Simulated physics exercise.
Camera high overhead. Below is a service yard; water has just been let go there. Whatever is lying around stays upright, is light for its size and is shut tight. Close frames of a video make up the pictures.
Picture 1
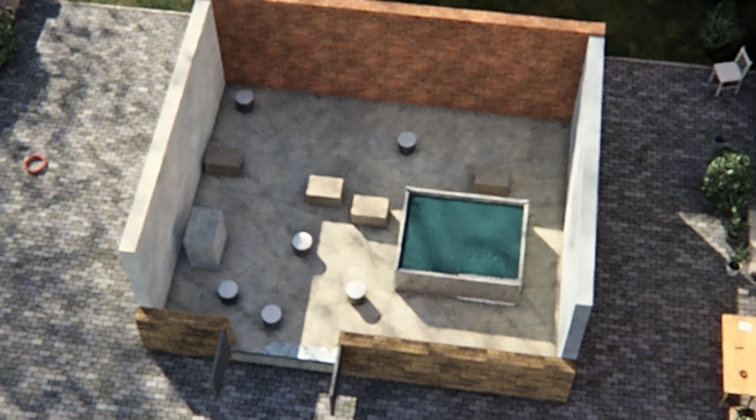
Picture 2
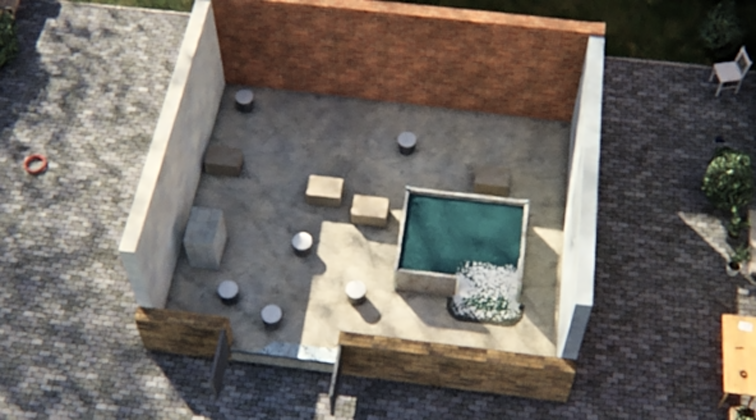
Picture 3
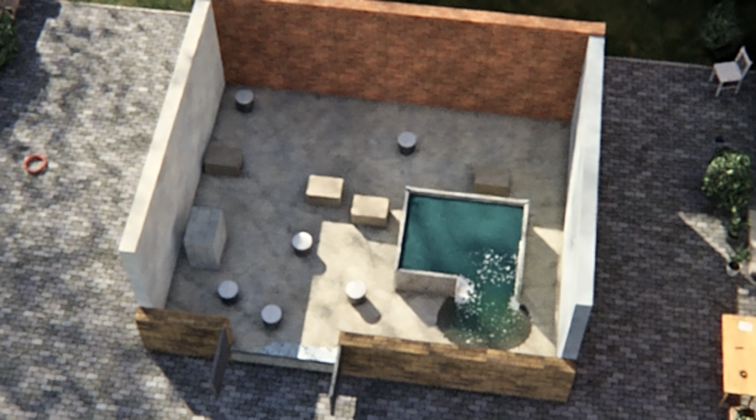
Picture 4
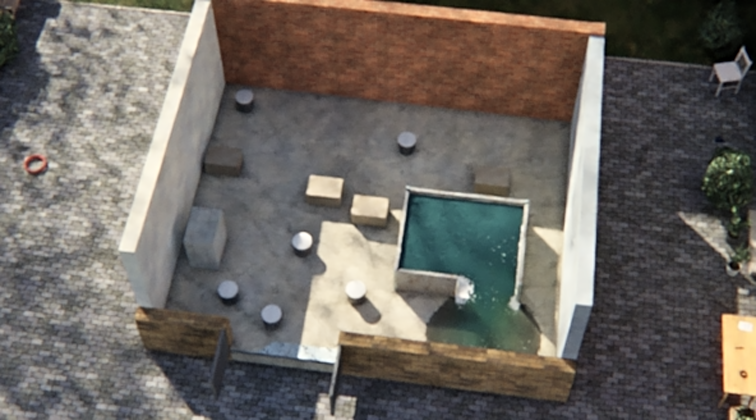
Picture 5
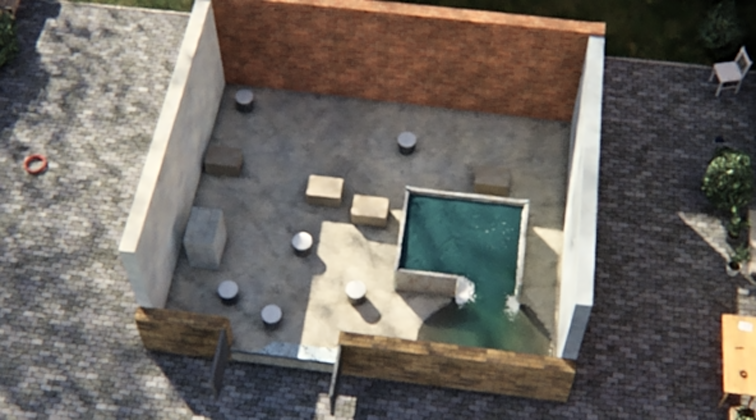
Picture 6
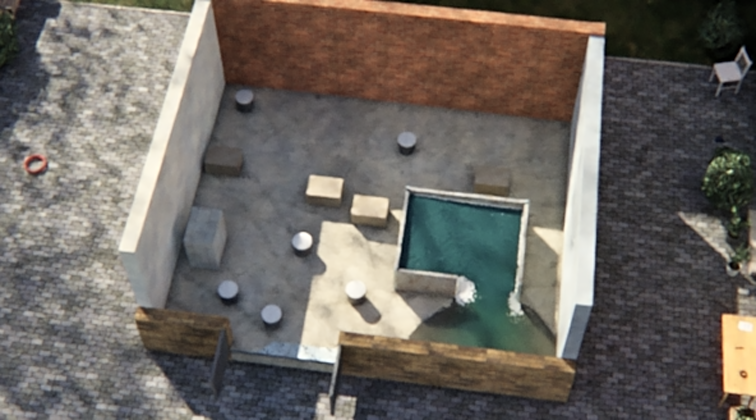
Water burst in a white, foamy splash through the front of the raised pool in a walled yard, then poured through the gap toward the brick wall, while the blocks and stools stayed put.
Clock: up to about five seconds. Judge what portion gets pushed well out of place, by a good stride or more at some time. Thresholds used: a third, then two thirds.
My call: Not even a third.
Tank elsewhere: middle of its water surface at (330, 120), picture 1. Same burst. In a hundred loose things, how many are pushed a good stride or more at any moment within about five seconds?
Roughly 60 percent of them.
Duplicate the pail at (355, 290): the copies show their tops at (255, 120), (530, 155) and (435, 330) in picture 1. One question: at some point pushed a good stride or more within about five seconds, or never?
Taking them one at a time: Falls short; goes the distance; goes the distance.
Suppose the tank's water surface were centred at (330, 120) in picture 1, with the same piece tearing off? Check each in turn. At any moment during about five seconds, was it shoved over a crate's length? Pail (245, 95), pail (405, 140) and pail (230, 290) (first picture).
The first: Did not travel far; the second: Did not travel far; the third: Travelled far enough.
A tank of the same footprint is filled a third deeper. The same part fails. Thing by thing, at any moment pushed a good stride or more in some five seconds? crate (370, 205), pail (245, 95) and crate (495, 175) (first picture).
Result by item: Didn't cover it; didn't cover it; didn't cover it.
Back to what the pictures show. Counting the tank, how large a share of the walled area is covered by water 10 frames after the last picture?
30 per cent or so.
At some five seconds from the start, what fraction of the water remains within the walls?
Close to 98 per cent.
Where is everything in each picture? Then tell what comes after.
The first frame shows a pail at (271, 313) rests on the ground; a crate at (324, 186), on the bottom; 0 of 10 have shifted.
The second frame shows a pail at (271, 313), on the bottom; a crate at (324, 186) rests on the ground; 0 of 10 have shifted.
The third frame shows a pail at (271, 313), on the bottom; a crate at (324, 186), on the bottom; 0 of 10 have shifted.
The fourth frame shows a pail at (271, 313), on the bottom; a crate at (324, 186), on the bottom; 0 of 10 have shifted.
The fifth frame shows a pail at (271, 313), on the bottom; a crate at (324, 186), on the bottom; 0 of 10 have shifted.
The sixth frame shows a pail at (271, 313) rests on the ground; a crate at (324, 186), on the bottom; 0 of 10 have shifted.
A moment on, 0 of 10 are well off their spots; 0 afloat.
Next, 0 of 10 are well off their spots; 0 afloat.
Later, 2 of 10 are well off their spots; 0 afloat.
In the end, 3 of 10 are well off their spots, and 3 have been at some point; 2 afloat.
